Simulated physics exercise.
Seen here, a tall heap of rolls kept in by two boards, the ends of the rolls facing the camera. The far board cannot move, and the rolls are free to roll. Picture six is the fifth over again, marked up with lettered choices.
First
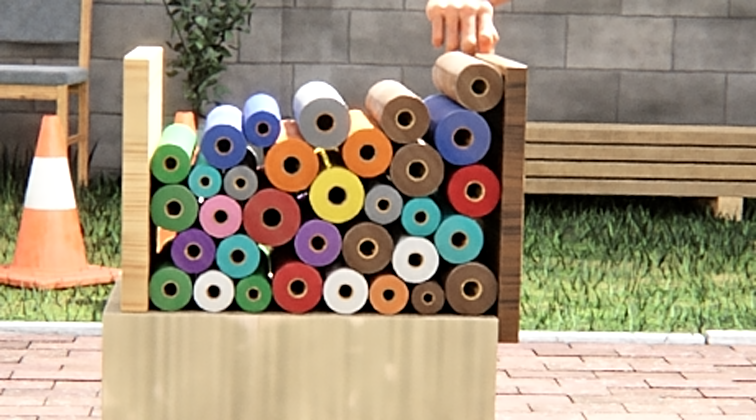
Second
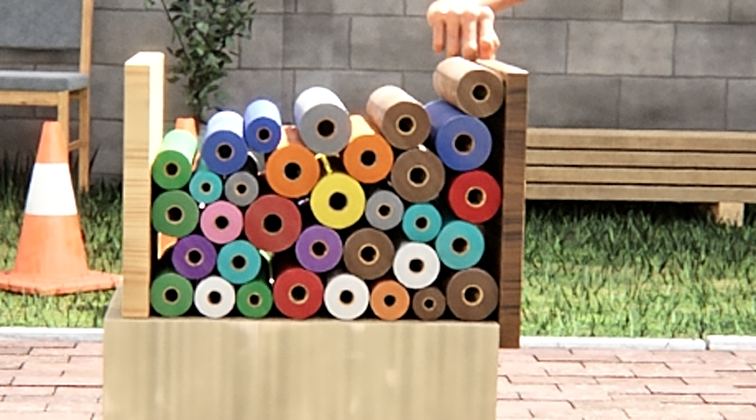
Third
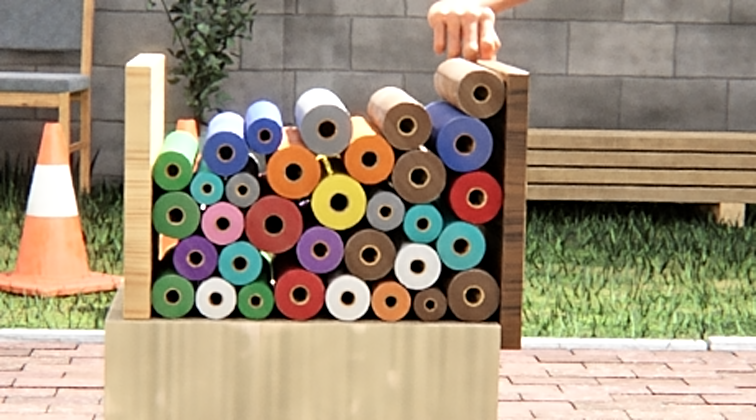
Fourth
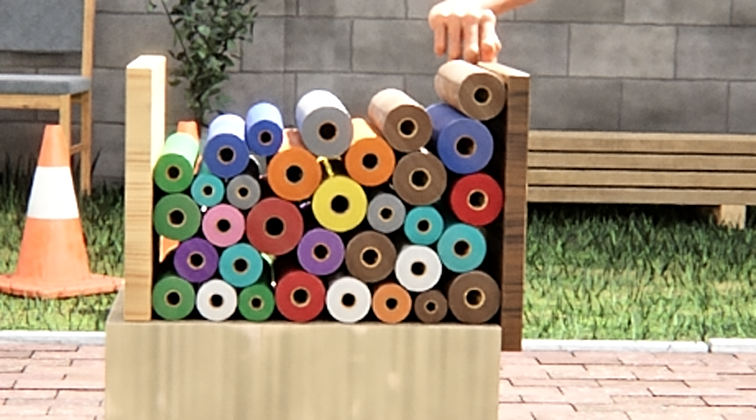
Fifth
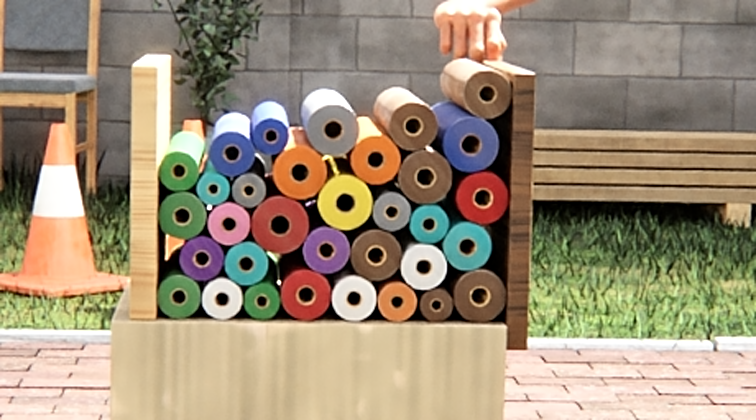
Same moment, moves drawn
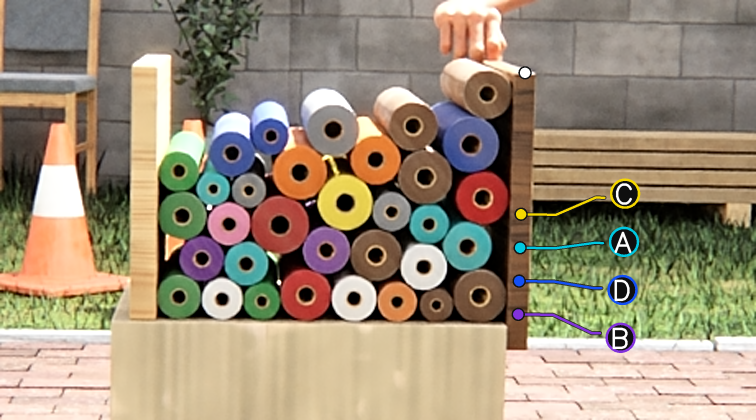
The clip opens on a tall heap of colourful rolls, ends facing the viewer, between two upright boards, with a hand at the top right near a brown roll. The rolls keep their arrangement and the hand barely moves, as the whole view shifts very slightly through to the end.
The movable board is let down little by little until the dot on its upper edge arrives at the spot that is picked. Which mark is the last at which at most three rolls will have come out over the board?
Mark C is as low as it can go.
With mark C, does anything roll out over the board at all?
At C: Yes.
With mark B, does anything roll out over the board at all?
Yes.
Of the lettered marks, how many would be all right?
One of them.
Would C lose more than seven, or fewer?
It loses fewer than seven.
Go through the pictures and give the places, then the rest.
The first frame shows side board (492, 187); a green roll (170, 289); an orange roll (388, 294).
The second frame shows an orange roll (389, 300); a turquoise roll (460, 245).
The third frame shows a turquoise roll (423, 224); a brown roll (419, 176).
The fourth frame shows an orange roll (370, 161); a brown roll (482, 95).
The fifth frame shows side board (500, 194); a green roll (179, 297); an orange roll (397, 302).
On the marked copy, A at (521, 248); B at (519, 315); C at (522, 215); D at (520, 281); the white dot at (526, 73).
Taking C. A third of the way, top of the board (511, 141).
Two thirds of the way, top of the board (509, 213).
When it is over, top of the board (509, 213), one out over the board.
As for the rest, A more than three out over the board; B more than three out over the board; D more than three out over the board.
